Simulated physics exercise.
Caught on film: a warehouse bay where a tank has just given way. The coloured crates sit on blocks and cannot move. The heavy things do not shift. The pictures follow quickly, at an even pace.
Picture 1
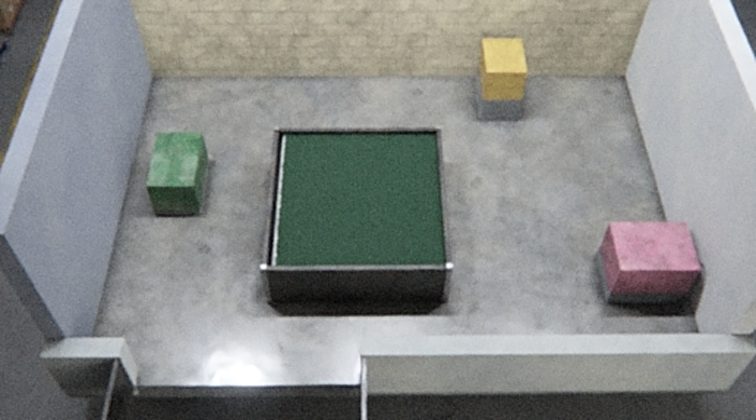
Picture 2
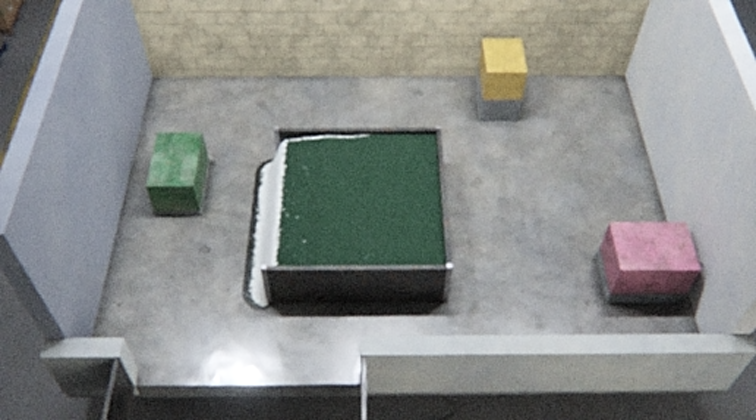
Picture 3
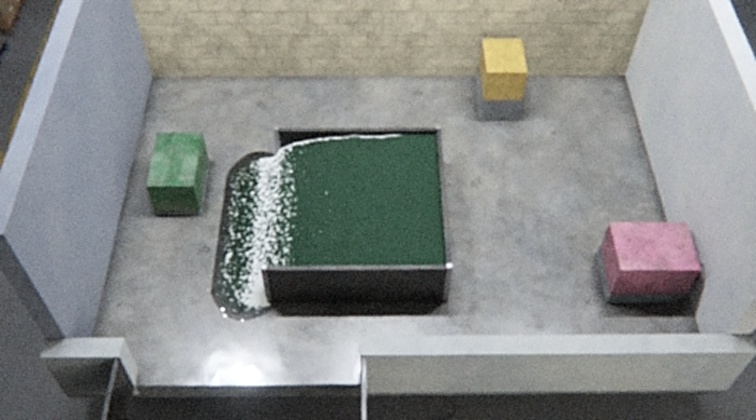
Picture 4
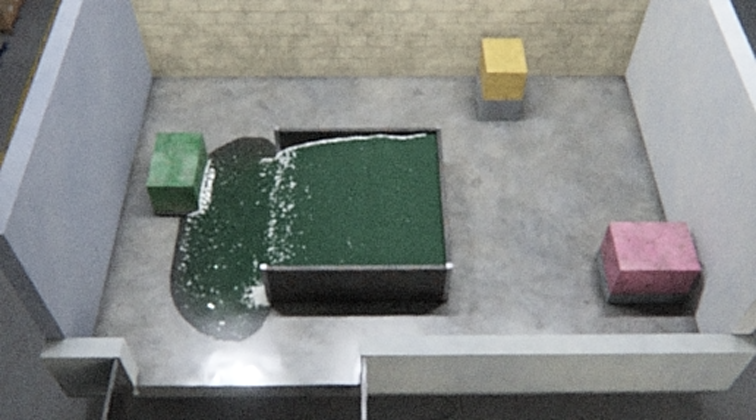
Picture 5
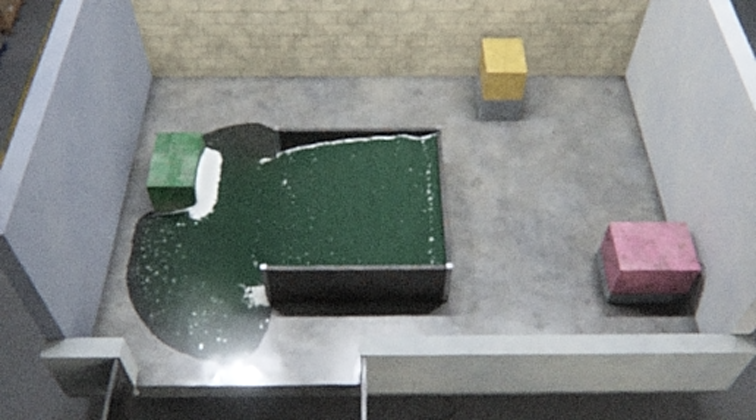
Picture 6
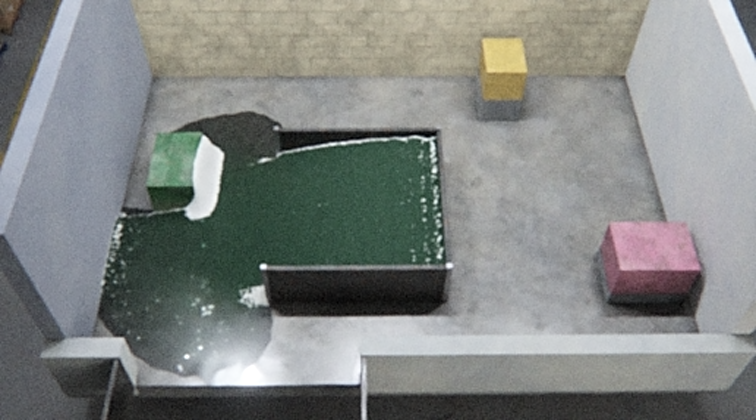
A dark tank of green water gave way along its left side, and the water poured out across the grey floor, foamed against the green block, and spread to the left wall.
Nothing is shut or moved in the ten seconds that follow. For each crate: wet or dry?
In the end: The yellow crate stays dry; the pink crate stays dry; the green crate gets wet.
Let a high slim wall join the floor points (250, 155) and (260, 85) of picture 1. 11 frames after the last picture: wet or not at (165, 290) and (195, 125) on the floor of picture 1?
As listed: Wet, under water.
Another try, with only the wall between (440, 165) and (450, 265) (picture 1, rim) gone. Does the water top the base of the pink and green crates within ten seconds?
Pink crate is soaked; green crate ends up wet.
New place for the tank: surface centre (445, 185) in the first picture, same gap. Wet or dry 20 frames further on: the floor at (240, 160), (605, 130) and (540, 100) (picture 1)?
One after the other: Covered, not flooded, no water.
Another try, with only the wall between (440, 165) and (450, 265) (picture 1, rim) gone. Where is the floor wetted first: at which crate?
I say the pink-painted one.
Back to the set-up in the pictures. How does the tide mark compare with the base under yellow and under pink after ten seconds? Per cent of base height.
In turn 40 and 60 per cent.
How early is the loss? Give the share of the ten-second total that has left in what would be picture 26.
Near 35 in a hundred.
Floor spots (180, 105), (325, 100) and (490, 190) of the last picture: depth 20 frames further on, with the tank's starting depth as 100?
Roughly 35, 18 and 0 per cent, in turn.
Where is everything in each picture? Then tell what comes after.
The first frame shows the water tank at (357, 198) is whole and still.
In the second frame, water pours out at (276, 219) and has run to (265, 307).
In the third frame, the front is at (245, 315), out from the gap at (276, 220).
In the fourth frame, water pours out at (277, 221) and has run to (201, 323).
In the fifth frame, the front is at (162, 332), out from the gap at (277, 222).
In the sixth frame, water pours out at (277, 222) and has run to (101, 304).
A moment on, water covers 30 % of the floor; the yellow crate not reached, the pink crate not reached, the green crate water round its plinth.
Next, water covers 35 % of the floor; the yellow crate not reached, the pink crate not reached, the green crate water round its plinth.
Then, water covers 50 % of the floor; the yellow crate water round its plinth, the pink crate not reached, the green crate water round its plinth.
Later, water covers 85 % of the floor; the yellow crate water round its plinth, the pink crate water round its plinth, the green crate water round its plinth.
In the end, water covers 95 % of the floor; the yellow crate stayed above the water, the pink crate stayed above the water, the green crate was topped.
